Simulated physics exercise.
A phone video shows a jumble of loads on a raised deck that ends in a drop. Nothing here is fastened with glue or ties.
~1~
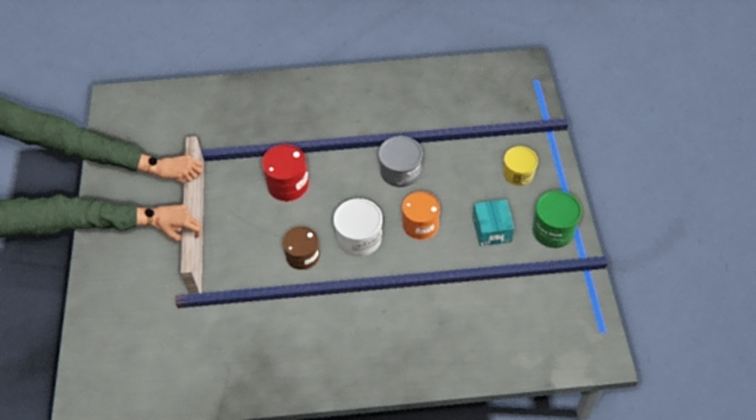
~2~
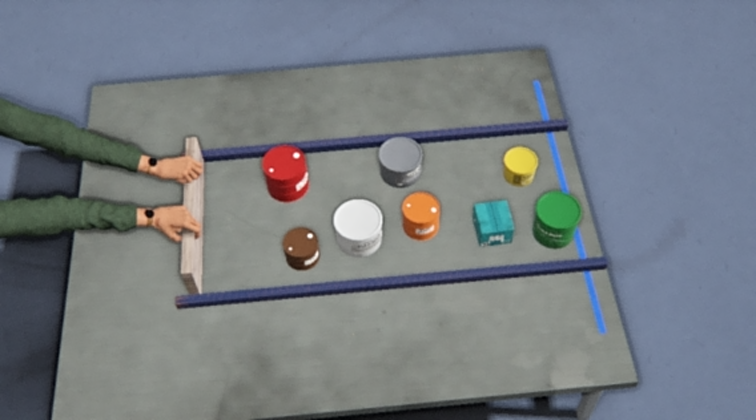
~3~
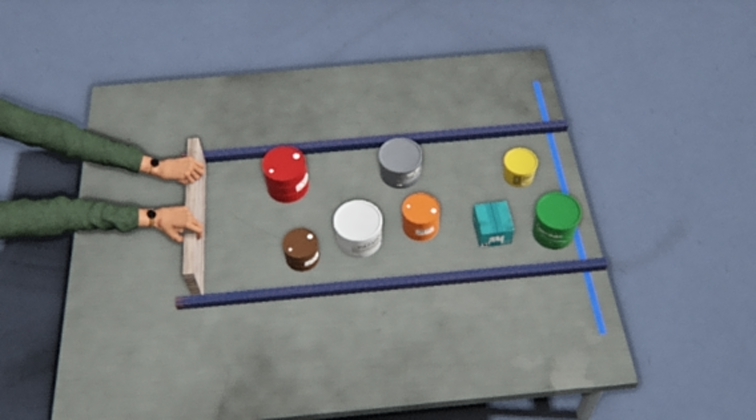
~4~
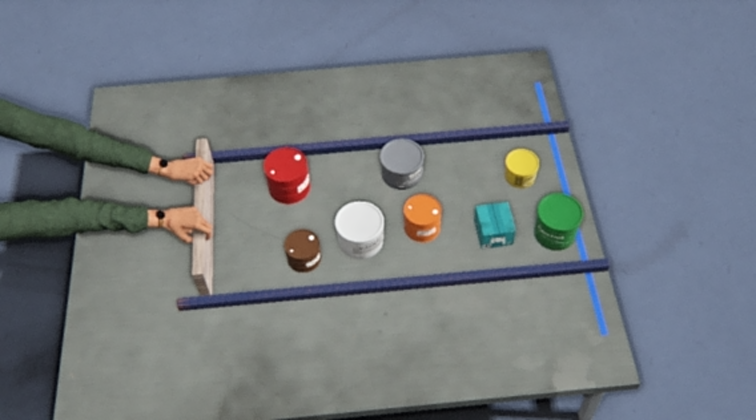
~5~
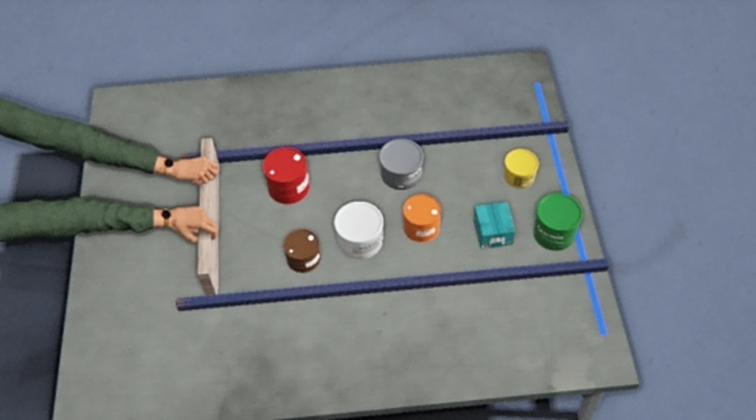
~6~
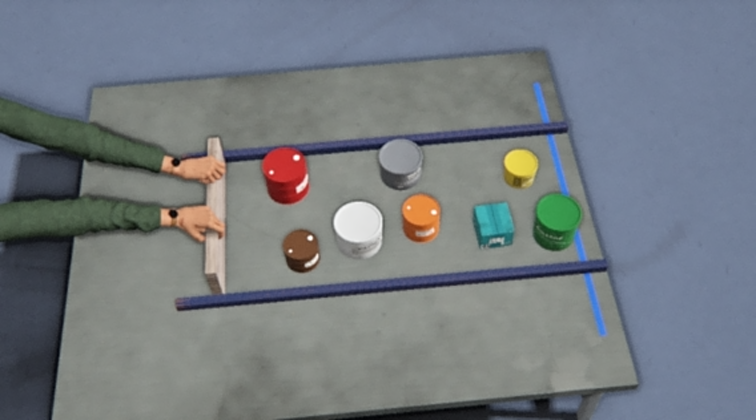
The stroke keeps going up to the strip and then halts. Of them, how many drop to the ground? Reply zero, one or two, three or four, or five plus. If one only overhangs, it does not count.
Five plus.
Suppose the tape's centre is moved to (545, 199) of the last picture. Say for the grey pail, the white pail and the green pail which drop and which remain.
Short version: The grey pail heads down, the white pail sits tight, the green pail heads down.
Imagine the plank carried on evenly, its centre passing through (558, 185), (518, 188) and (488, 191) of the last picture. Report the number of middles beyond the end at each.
Respectively 5, 2 and 0.
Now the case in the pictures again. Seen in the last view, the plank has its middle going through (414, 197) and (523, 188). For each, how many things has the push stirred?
The counts are 6 and 8.
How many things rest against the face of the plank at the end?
At rest, 1 are in contact.
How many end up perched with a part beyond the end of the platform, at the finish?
My count gives 1.
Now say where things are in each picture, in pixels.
Green pail (556, 220); yellow pail (520, 167); turquoise parcel (493, 223); plank (193, 214); tape (566, 194), in the first frame.
Yellow pail (520, 167); plank (193, 215), in the second frame.
Turquoise parcel (493, 224); orange canister (421, 218), in the third frame.
Green pail (557, 223); white pail (360, 231), in the fourth frame.
Yellow pail (521, 169); red canister (287, 176), in the fifth frame.
Green pail (556, 223); yellow pail (520, 170); turquoise parcel (493, 226); plank (216, 215); tape (566, 197), in the sixth frame.
A little later, none off yet; green pail at rest near (556, 223); yellow pail at rest near (520, 170); turquoise parcel at rest near (493, 226).
Next, none off yet; green pail at rest near (556, 223); yellow pail at rest near (520, 170); turquoise parcel shifted a little near (510, 227).
Later still, none off yet; green pail shifted about its own width near (600, 233); yellow pail shifted well along near (581, 165); turquoise parcel shifted well along near (559, 224).
When it is over, the number that fall off is five or more; down, red canister, white pail, grey pail, orange canister, turquoise parcel, yellow pail and green pail.
